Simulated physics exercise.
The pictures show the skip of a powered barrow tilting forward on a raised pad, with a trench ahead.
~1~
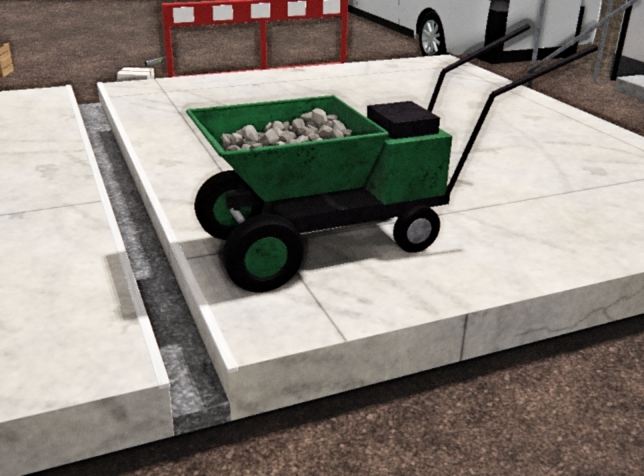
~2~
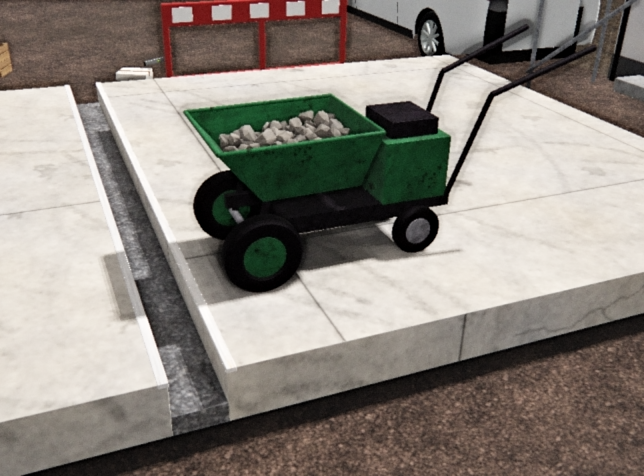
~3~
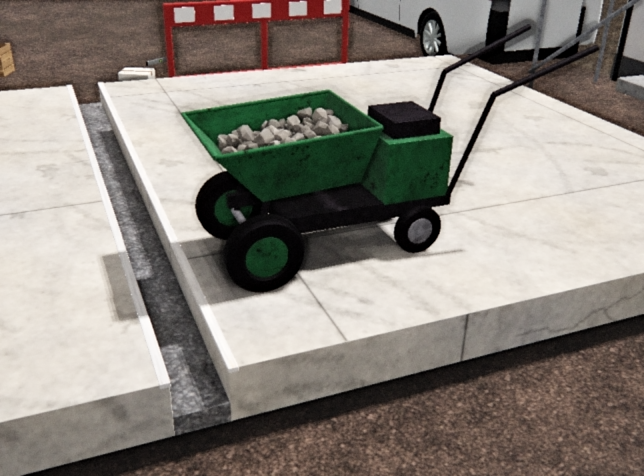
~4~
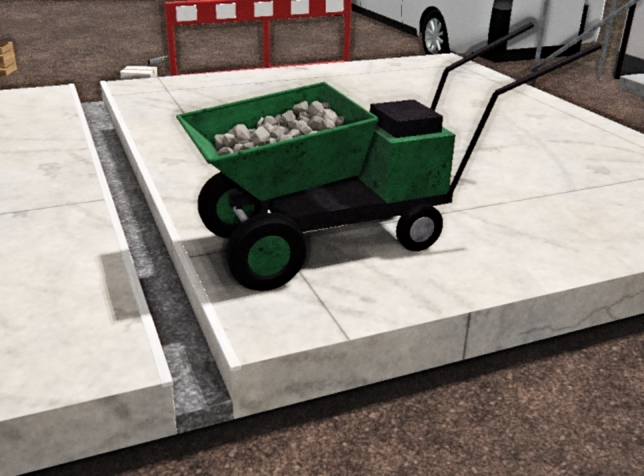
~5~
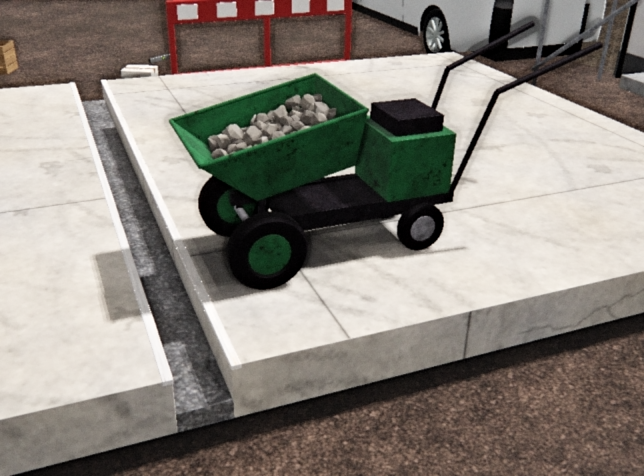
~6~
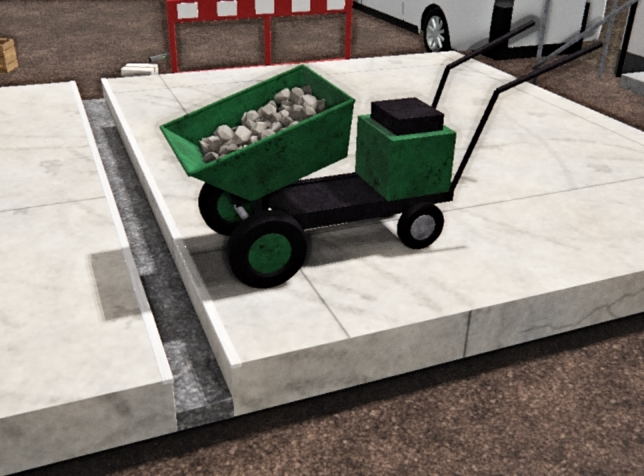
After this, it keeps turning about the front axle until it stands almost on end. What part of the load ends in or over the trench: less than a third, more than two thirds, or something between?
The trench takes under a third.
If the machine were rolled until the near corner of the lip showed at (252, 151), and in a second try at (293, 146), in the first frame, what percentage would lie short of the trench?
In turn 0 and 10 in a hundred.
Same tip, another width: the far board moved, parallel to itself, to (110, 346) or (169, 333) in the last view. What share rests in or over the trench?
Near 80 % and 0 %.
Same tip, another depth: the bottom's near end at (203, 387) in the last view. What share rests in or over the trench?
Close to 0 per cent.
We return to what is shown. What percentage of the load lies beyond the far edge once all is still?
It comes to 65 per cent or so.
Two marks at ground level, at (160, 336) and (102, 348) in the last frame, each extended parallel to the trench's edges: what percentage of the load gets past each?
Roughly 70 per cent, and 30 per cent.
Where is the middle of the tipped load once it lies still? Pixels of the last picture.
Roughly at (92, 282).
Soon, skip tipped steeply; all in the skip.
A while on, skip tipped right over; about two thirds in the skip; about a third beyond it.
Towards the end, skip tipped right over; about a third in the skip; about two thirds beyond it.
Finally, skip tipped right over; about a third in the skip; a stray few in or heaped over the trench; about two thirds beyond it.
